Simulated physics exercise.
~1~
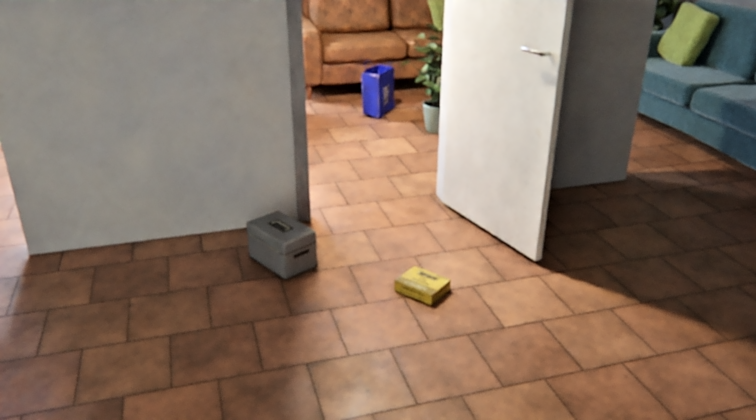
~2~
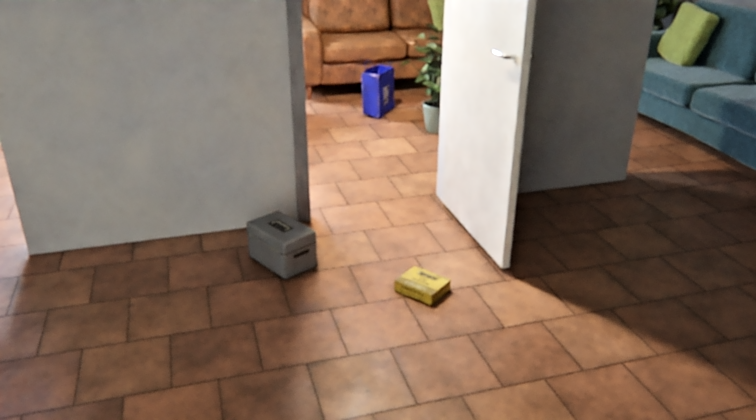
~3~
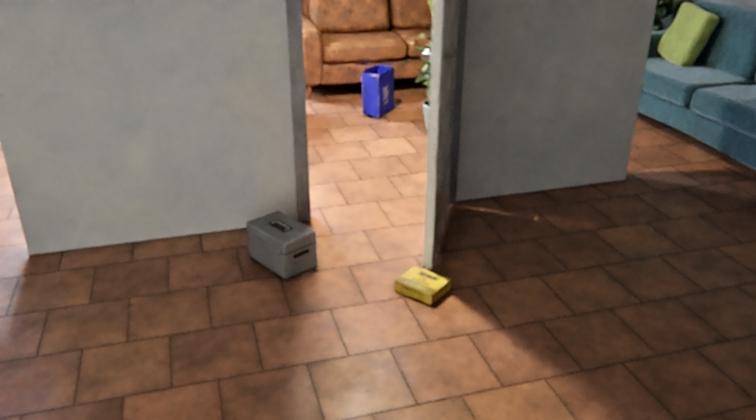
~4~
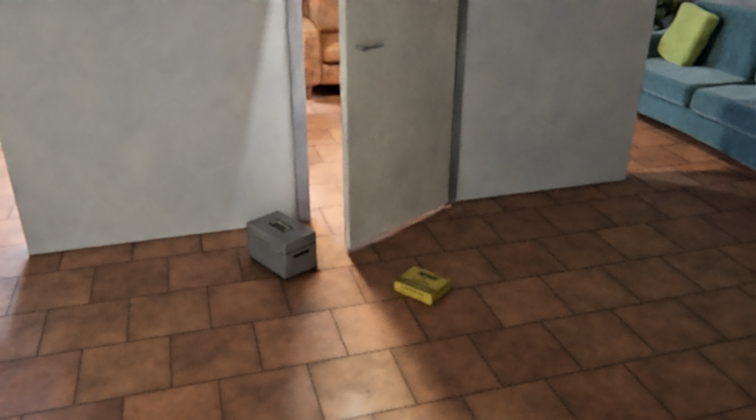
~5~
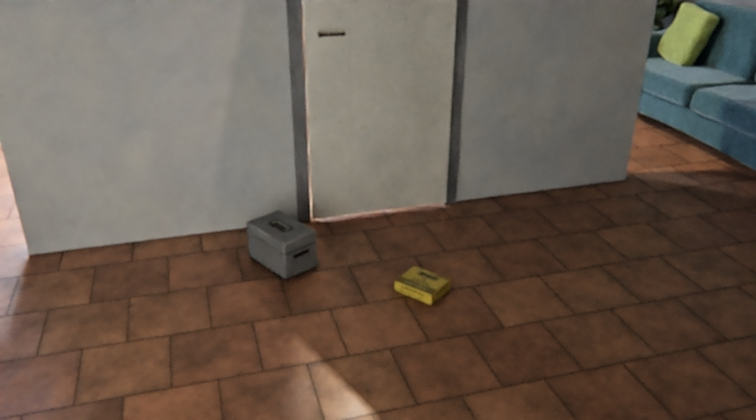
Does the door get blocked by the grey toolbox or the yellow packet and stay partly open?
No, the door swings past both of them and ends up shut in its frame, with the toolbox and the packet still where they were.
The video shows a white door standing open in a wall, with a grey toolbox and a yellow packet on the tiled floor nearby. The door swings round to the left, passes both objects without moving them, and ends shut in its frame, hiding the blue container beyond.
